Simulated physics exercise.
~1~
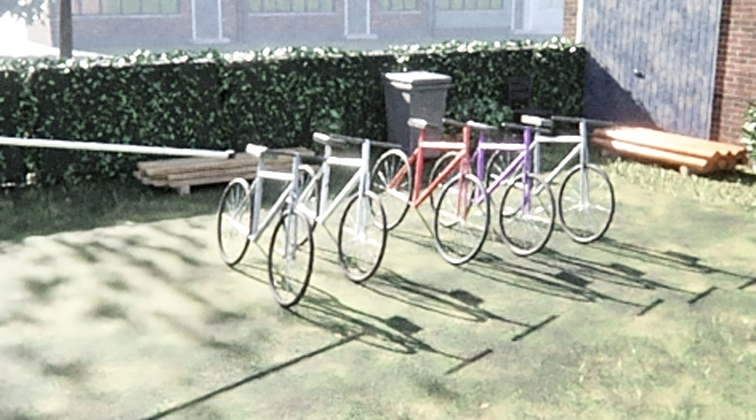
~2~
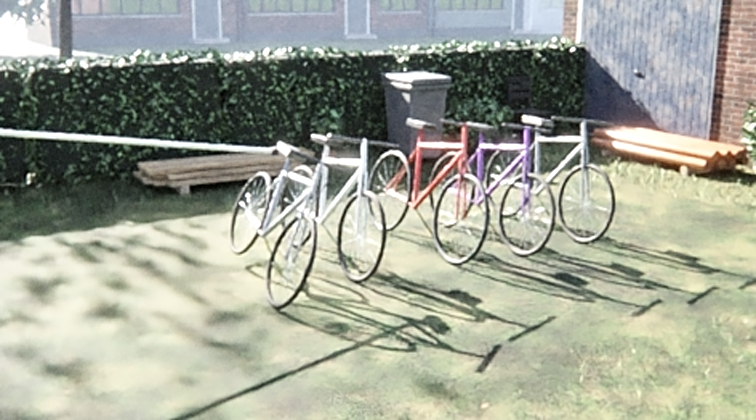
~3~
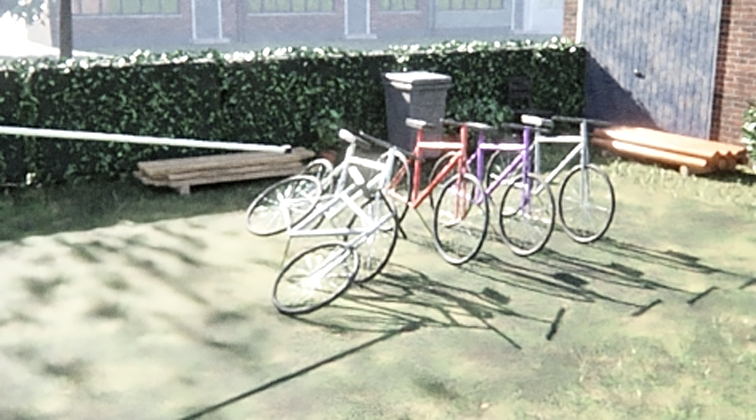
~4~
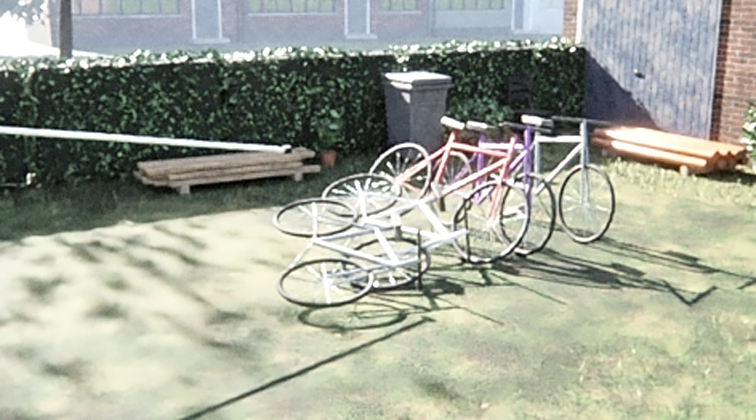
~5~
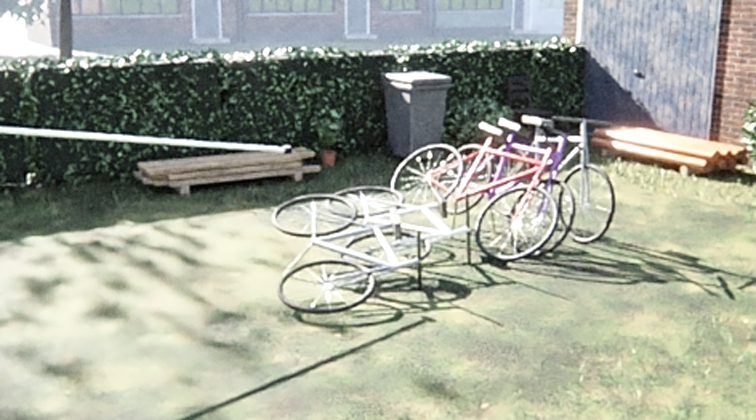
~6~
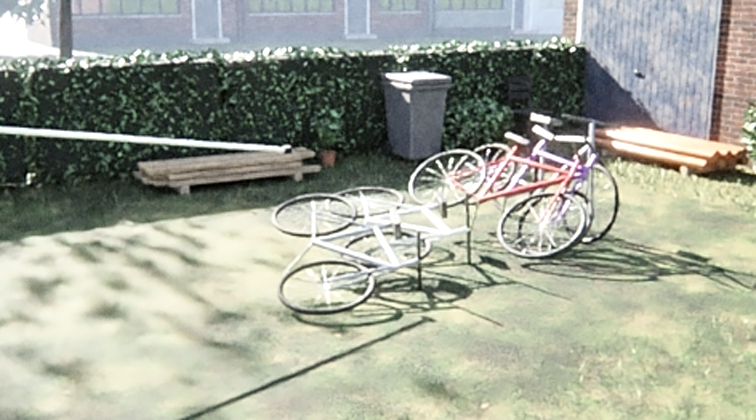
On a sunlit lawn beside a hedge, a pale pole slid right into the nearest of five parked bicycles and stopped as it toppled, knocking down the next; the red and purple ones then tipped over too, leaving only the far bike standing.
